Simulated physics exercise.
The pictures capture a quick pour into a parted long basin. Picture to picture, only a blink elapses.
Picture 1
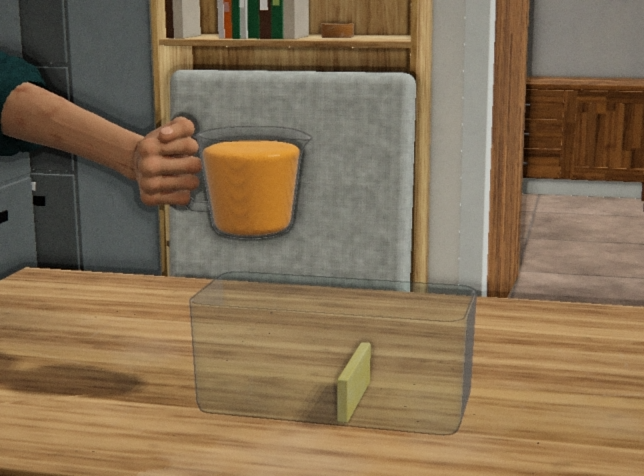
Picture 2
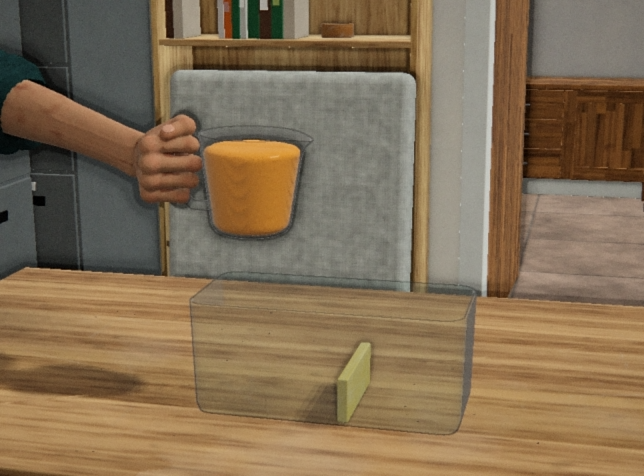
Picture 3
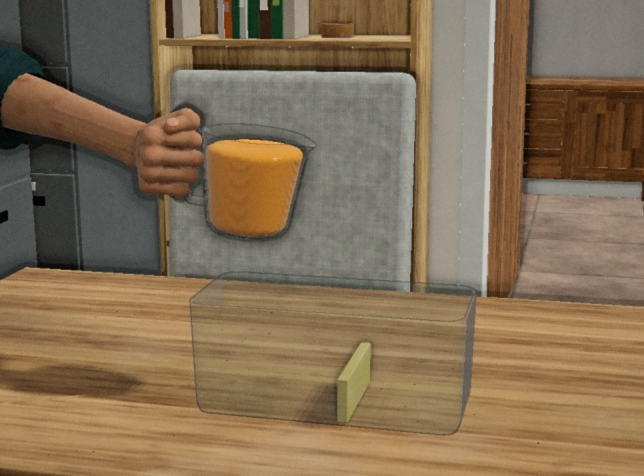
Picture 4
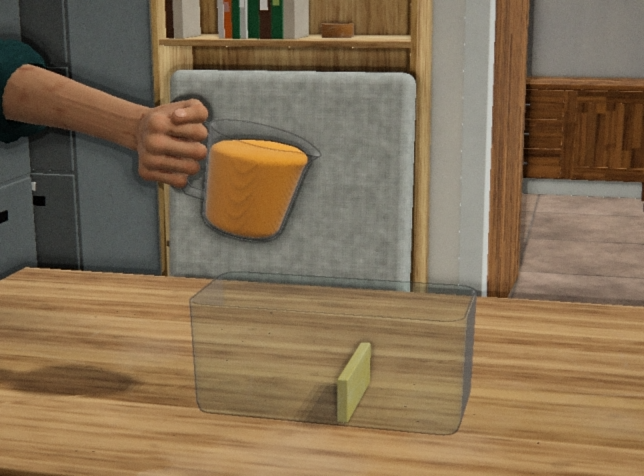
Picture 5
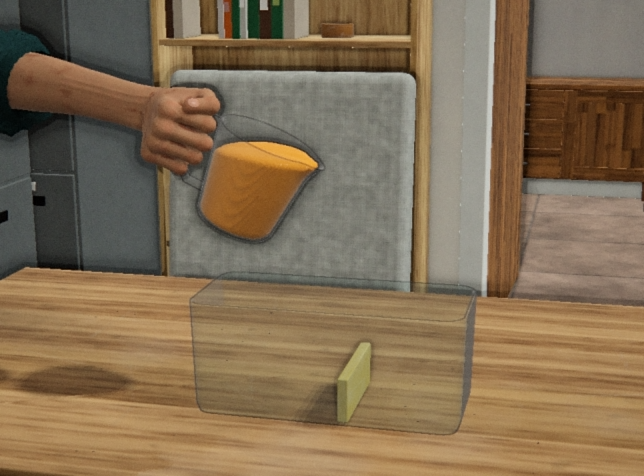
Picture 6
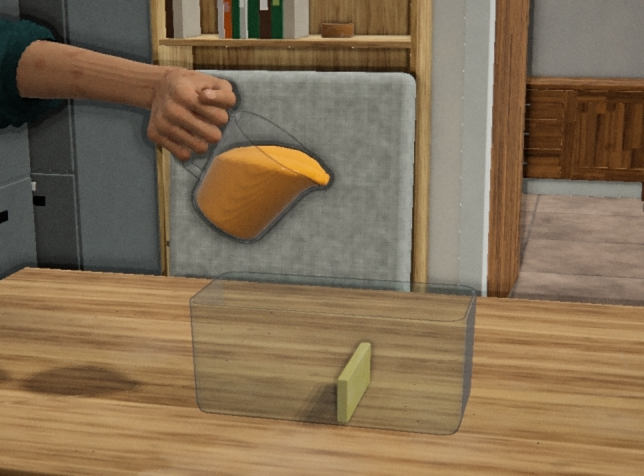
A hand holding a clear jug of orange juice tilted it to the right, slowly then further, above a see-through basin with a low divider, until the juice reached the lip.
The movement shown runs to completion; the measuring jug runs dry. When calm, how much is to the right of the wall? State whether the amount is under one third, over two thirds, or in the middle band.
I expect what gathers right of the wall to fall within one third to two thirds.
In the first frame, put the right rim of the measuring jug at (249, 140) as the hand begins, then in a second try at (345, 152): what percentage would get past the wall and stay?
Roughly 10 % the first time and roughly 85 % the second.
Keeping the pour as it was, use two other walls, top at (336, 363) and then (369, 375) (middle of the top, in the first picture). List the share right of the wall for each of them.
Note - case one near 75 %, case two near 25 %.
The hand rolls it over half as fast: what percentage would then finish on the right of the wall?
Something like 70 percent.
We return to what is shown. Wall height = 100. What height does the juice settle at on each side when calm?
On the left it's around 30 per cent; on the right, 40 per cent.
A moment on, the measuring jug is tipped right over and 38 per cent is still to pour, 8 is left of the wall and 28 right of it.
Next, the measuring jug is tipped right over and 4 per cent is still to pour, 45 is left of the wall and 42 right of it.
Then the measuring jug is tipped right over and 0 per cent is still to pour, 55 is left of the wall and 41 right of it.
Later the measuring jug is tipped right over and 0 per cent is still to pour, 56 is left of the wall and 42 right of it.
In the end 56 per cent lies left of the wall, 42 right of it and 2 outside.
